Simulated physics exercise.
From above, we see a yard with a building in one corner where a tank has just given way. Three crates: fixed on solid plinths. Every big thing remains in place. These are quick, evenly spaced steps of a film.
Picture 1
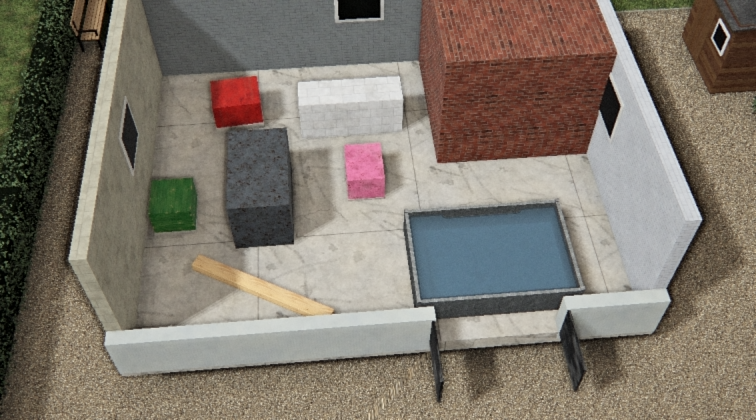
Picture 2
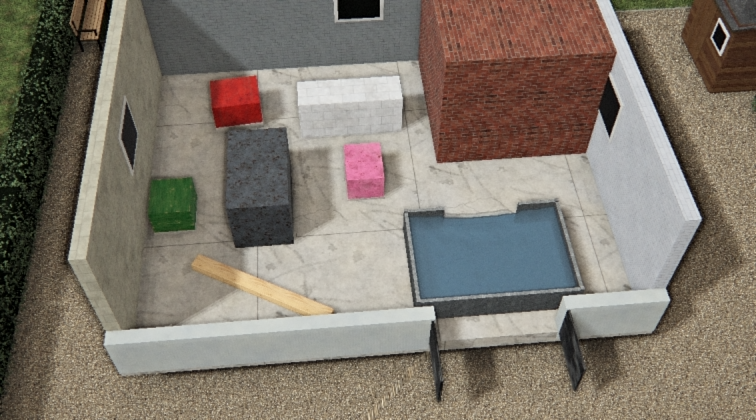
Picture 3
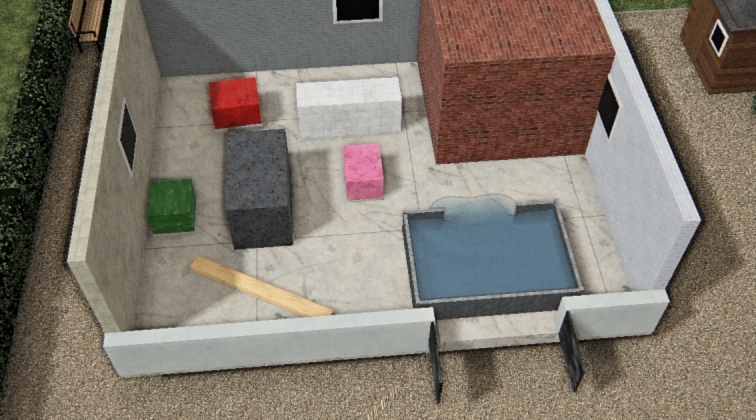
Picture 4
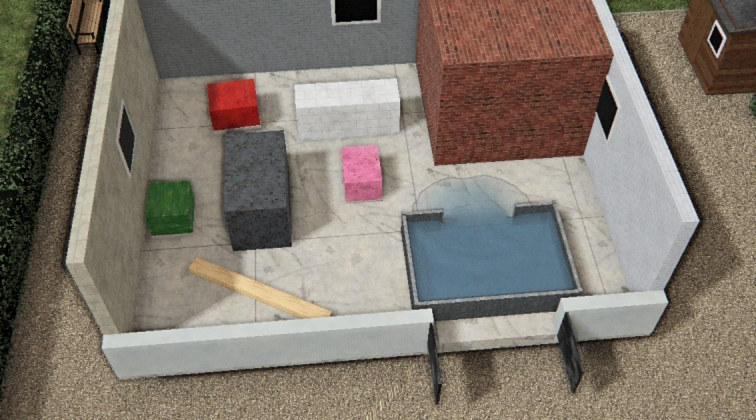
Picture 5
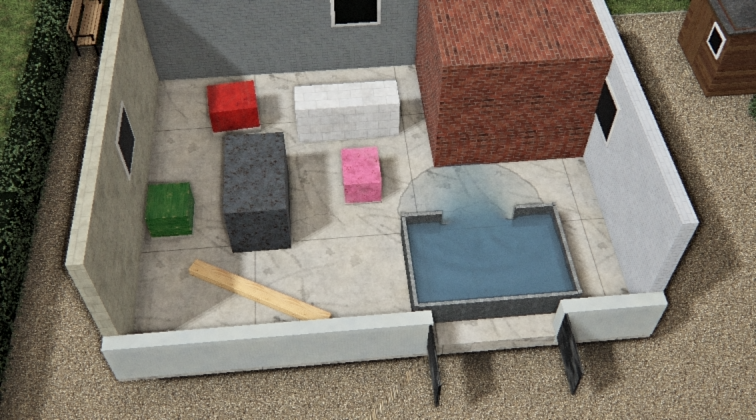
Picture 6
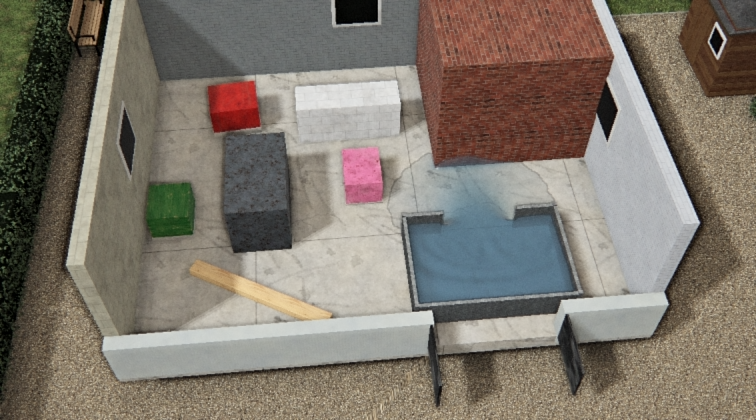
Water in an open tank pours through a gap and spreads toward the brick building.
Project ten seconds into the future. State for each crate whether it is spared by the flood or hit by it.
The pink crate is hit; the green crate is spared; the red crate is spared.
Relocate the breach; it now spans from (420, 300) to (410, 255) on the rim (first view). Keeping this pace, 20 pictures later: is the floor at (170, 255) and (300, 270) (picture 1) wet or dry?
In the order asked: Swamped and swamped.
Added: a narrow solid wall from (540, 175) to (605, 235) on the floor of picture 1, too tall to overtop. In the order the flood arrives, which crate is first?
First is the pink-painted one.
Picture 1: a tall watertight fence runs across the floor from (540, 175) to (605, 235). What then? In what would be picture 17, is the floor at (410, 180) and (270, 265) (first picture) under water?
As listed: Under water, free of water.
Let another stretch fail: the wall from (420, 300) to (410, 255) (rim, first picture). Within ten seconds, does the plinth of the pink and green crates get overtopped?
Well, the pink crate gets reached, and the green crate gets reached as well.
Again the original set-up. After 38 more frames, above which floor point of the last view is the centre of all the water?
Close to pixel (448, 219).
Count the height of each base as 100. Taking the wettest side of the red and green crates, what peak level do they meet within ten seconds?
30 and 60 %, roughly.
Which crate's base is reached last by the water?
That one's the green-painted one.
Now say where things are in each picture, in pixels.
The first picture shows still water in the open tank at (491, 251).
In the second picture, the front is at a hidden place, out from the gap on the open tank's far side.
In the third picture, the front is at (436, 207), out from the gap on the open tank's far side.
In the fourth picture, the front is at (510, 188), out from the gap on the open tank's far side.
In the fifth picture, the front is at (436, 168), out from the gap on the open tank's far side.
In the sixth picture, water pours out on the open tank's far side and has run to (426, 160).
A moment on, water covers 15 % of the floor; the pink crate water round its plinth, the green crate not reached, the red crate not reached.
Next, water covers 20 % of the floor; the pink crate water round its plinth, the green crate not reached, the red crate not reached.
Then, water covers 40 % of the floor; the pink crate water round its plinth, the green crate not reached, the red crate water round its plinth.
Later, water covers 70 % of the floor; the pink crate water round its plinth, the green crate water round its plinth, the red crate water round its plinth.
In the end, water covers 90 % of the floor; the pink crate was topped, the green crate stayed above the water, the red crate stayed above the water.
